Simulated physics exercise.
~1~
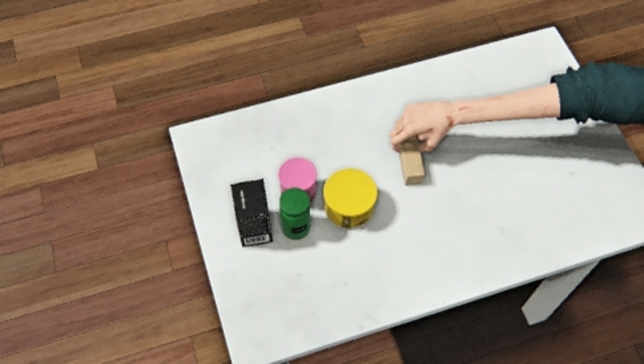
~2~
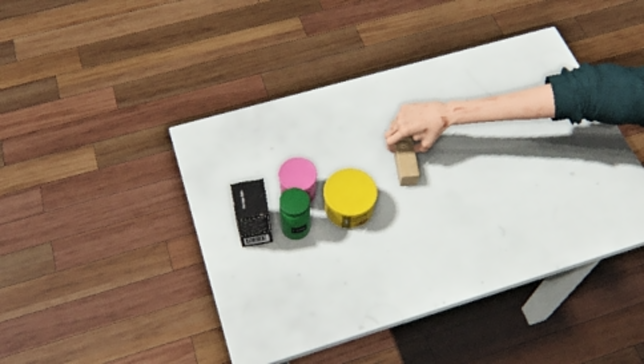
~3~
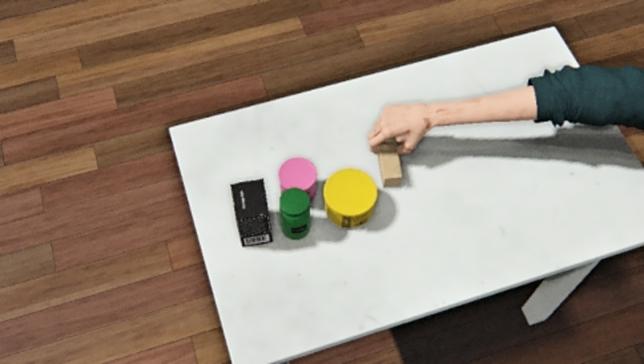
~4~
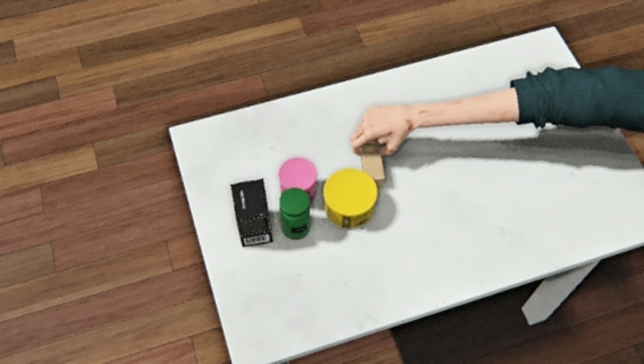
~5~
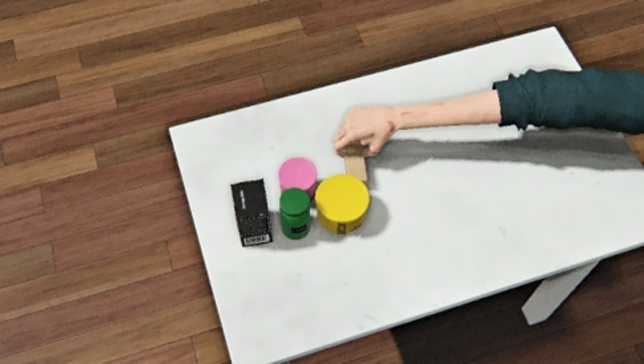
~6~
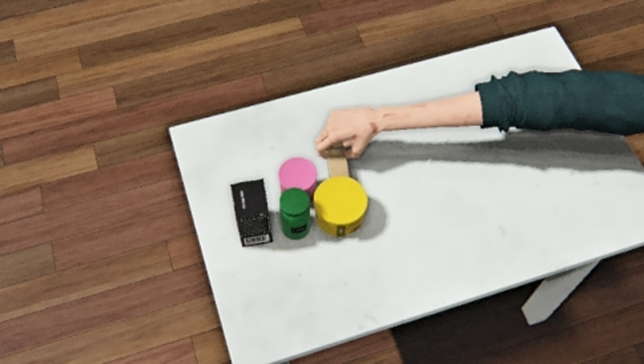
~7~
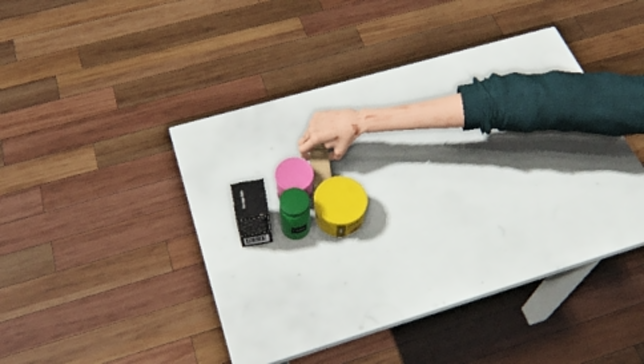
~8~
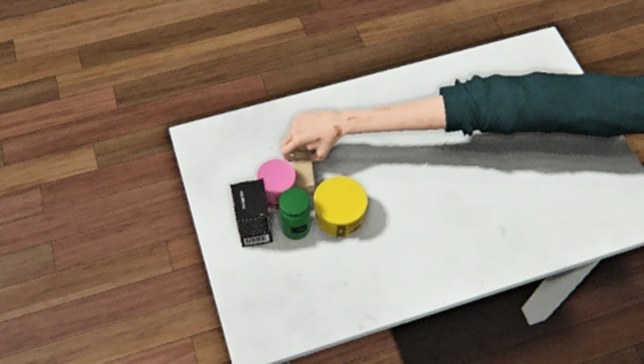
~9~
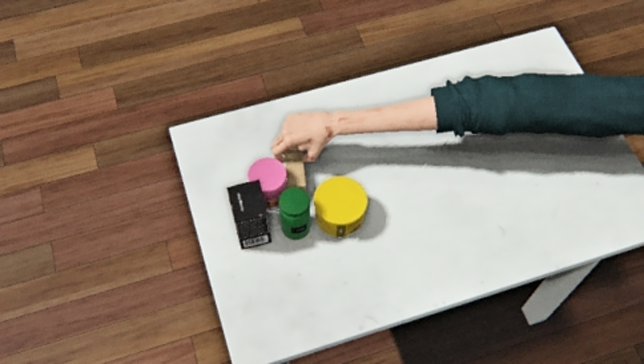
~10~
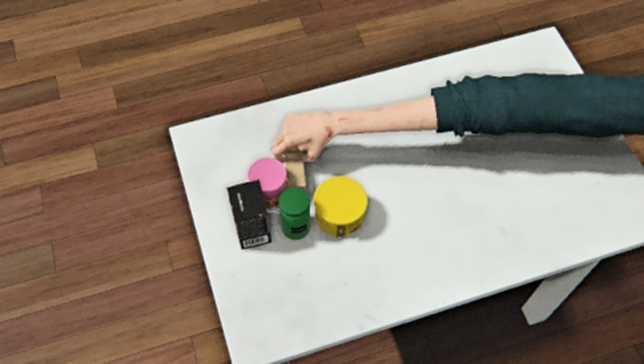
We see a hand slide a small block leftward across a white table, nudging a yellow tub slightly aside, then pushing a pink tin left against a black carton, which looks barely disturbed; the hand stops with the block beside the tin, the green jar unmoved, and everything upright.
